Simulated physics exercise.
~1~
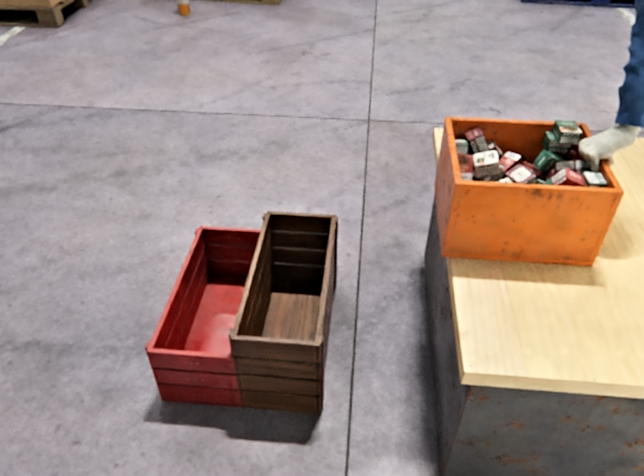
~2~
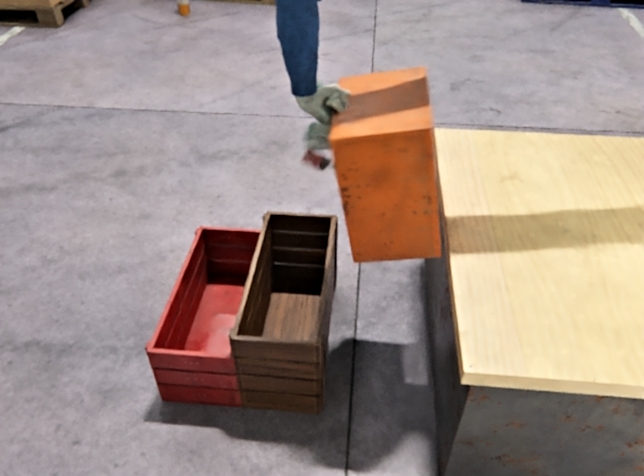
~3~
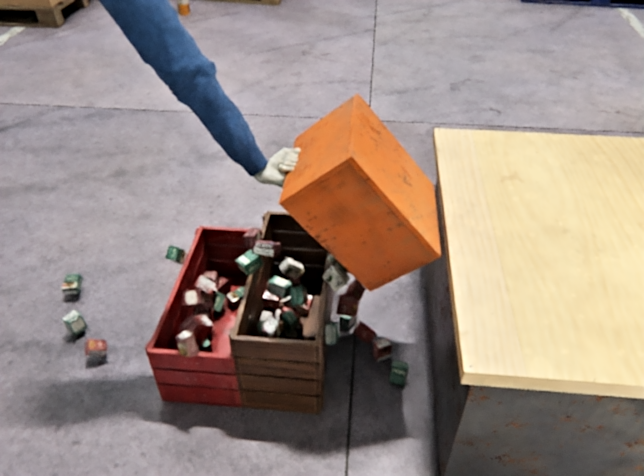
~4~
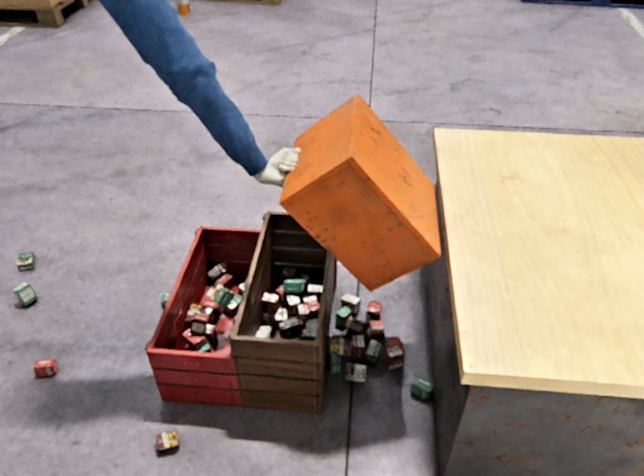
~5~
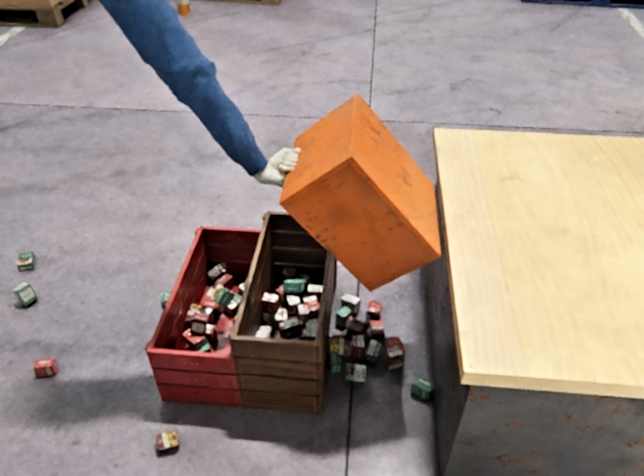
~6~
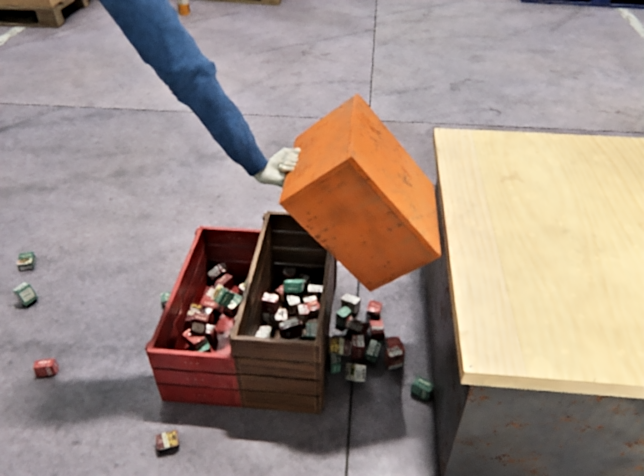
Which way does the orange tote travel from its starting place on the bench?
The orange tote moves to the left, off the bench and towards the two open boxes on the floor.
In this clip, a gloved hand swings an orange tote of small cartons left off a bench and tips it over two open boxes, one brown and one red. Cartons tumble into both, while others scatter and settle on the floor on either side.
